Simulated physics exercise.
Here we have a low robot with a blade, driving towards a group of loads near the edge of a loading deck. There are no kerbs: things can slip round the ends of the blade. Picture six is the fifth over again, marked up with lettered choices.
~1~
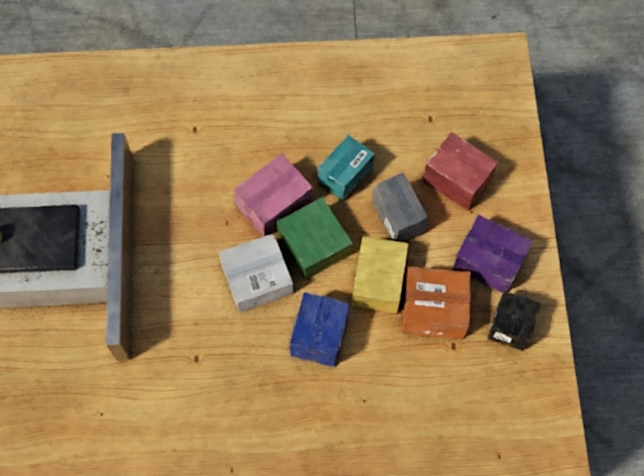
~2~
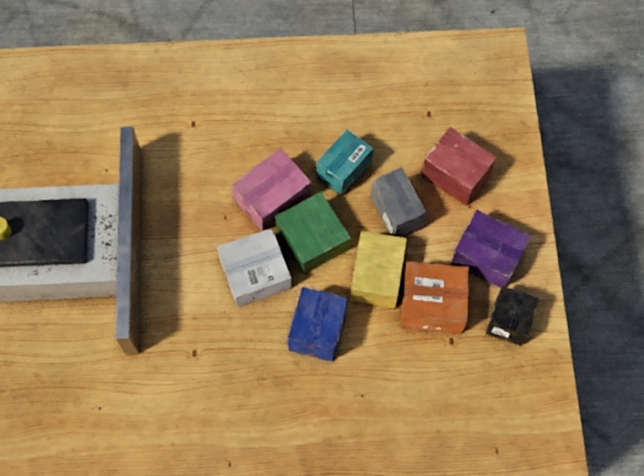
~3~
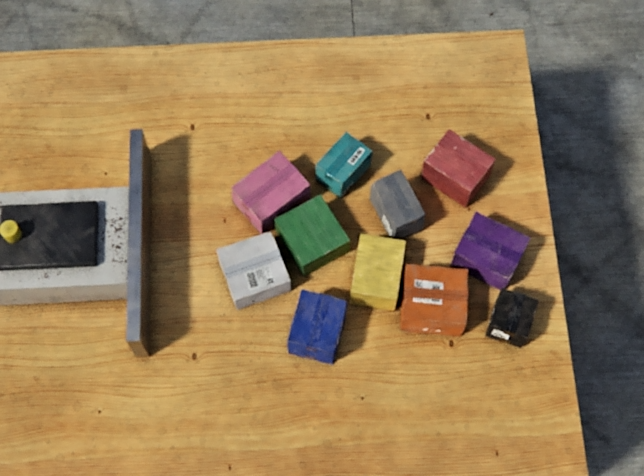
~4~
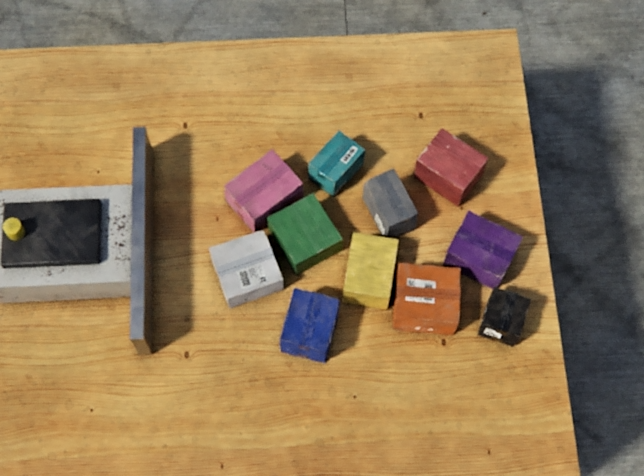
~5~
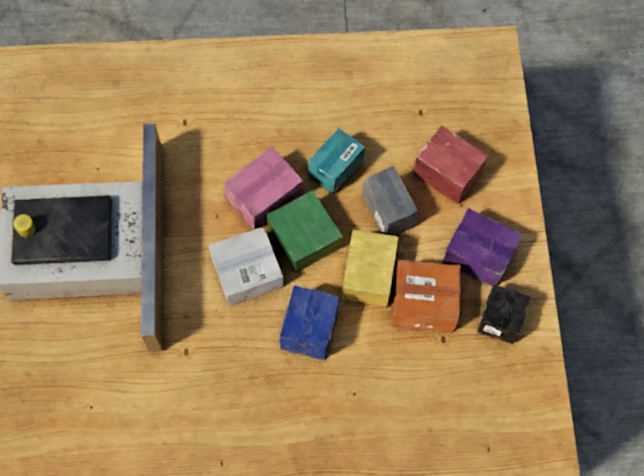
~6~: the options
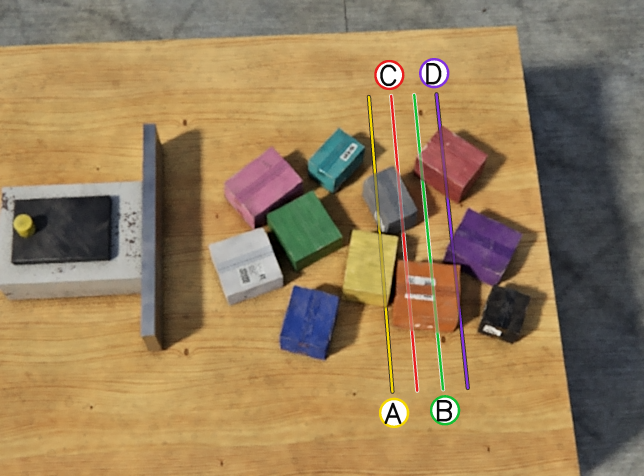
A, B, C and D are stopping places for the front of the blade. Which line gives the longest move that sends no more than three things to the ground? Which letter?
It can go as far as D.
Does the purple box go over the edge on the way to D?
Yes.
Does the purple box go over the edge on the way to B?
By then, yes.
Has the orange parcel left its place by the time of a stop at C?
Yes.
On the marked copy, A at (380, 236); B at (428, 234); C at (404, 235); D at (451, 233).
Following D. Soon after the start, robot (179, 224); blue parcel (322, 327); turquoise parcel (349, 153).
Later, robot (289, 219); purple box (528, 252); black parcel (531, 332).
In the end, robot (374, 215); purple box over the edge; black parcel over the edge; two fallen.
As for the rest, A is within the limit but short; B is within the limit but short; C is within the limit but short.
